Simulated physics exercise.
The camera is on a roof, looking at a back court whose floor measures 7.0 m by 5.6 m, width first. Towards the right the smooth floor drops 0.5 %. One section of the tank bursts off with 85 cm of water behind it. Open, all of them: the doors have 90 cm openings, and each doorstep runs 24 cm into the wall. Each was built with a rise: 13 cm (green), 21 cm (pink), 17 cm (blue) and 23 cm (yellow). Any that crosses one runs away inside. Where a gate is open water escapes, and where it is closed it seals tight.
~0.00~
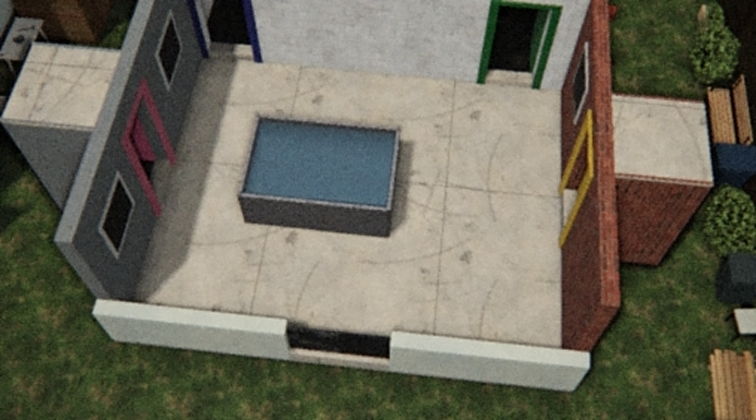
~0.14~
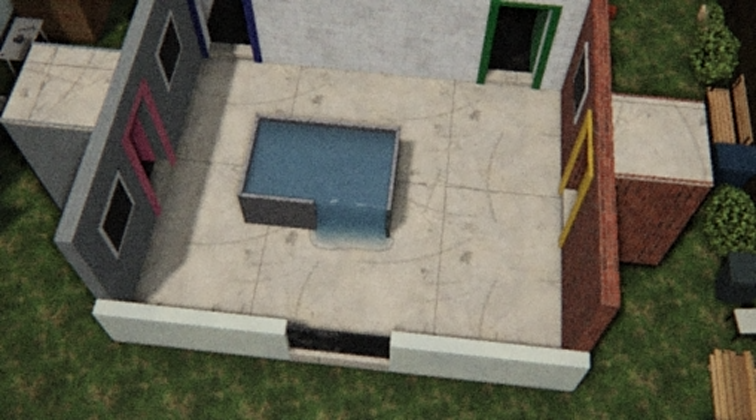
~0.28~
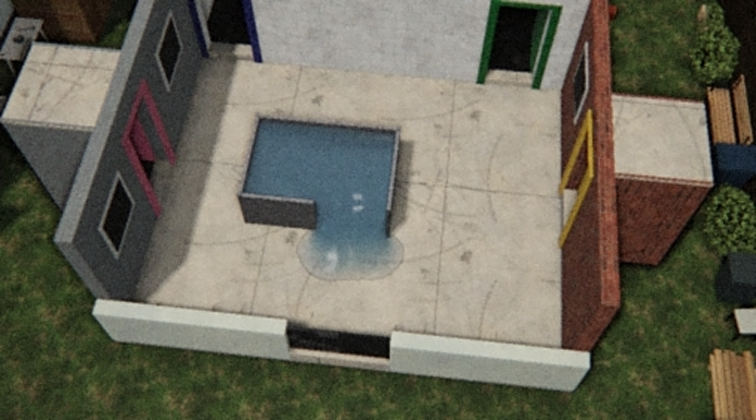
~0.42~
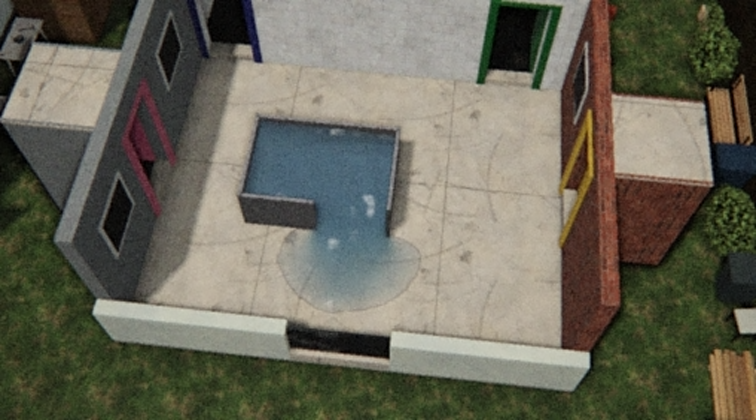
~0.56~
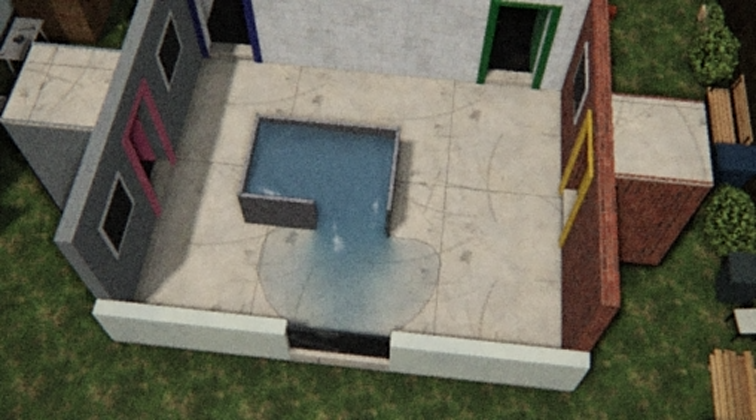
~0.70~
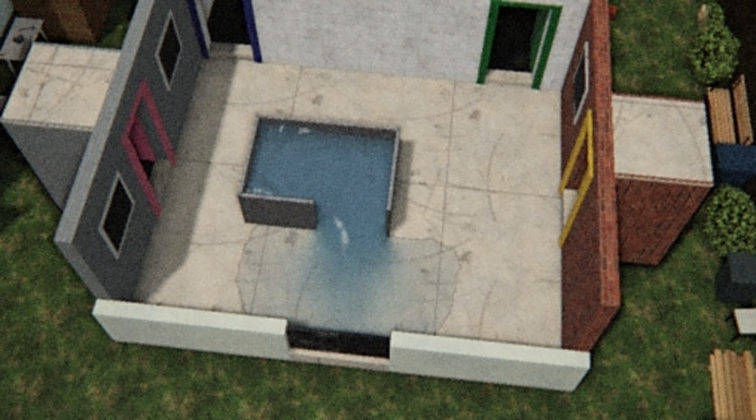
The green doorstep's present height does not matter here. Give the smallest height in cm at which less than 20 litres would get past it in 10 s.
Close to 14 cm is just enough.
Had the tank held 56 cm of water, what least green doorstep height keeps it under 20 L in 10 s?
8.0 cm.
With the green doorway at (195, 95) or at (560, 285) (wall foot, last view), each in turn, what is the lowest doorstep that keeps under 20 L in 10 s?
9.5 and 20 cm.
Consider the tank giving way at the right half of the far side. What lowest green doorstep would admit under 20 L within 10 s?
If so: Around 17 cm.
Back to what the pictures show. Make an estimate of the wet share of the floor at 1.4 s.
Wet: Close to 20 %.
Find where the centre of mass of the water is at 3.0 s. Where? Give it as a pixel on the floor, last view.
The water is centred around (348, 254) in the last picture's pixels.
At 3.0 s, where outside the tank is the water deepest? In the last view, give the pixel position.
Look close to (541, 366).
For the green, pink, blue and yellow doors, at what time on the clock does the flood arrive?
Reading them off: Green 3.6 s, then pink 2.4 s, then blue 4.0 s, then yellow 2.4 s.
After 1.4 s water covers 20 % of the floor, deepest (50 cm) near (350, 335); it has not reached the green door.
After 3.0 s water covers 45 % of the floor, deepest (37 cm) near (541, 366); it has not reached the green door.
After 10.0 s water covers 100 % of the floor, deepest (17 cm) near (340, 69); 11 cm at the green door, 31 litres in over its 13 cm doorstep.
At the green door as built, the water arrived by 3.6 s and peaked near 18 cm at 4.6 s.
With a doorstep of 12.5 cm, 37 litres would have come in within the 10 s; with 16.5 cm, 4 litres. So under 20 litres takes about 14 cm.
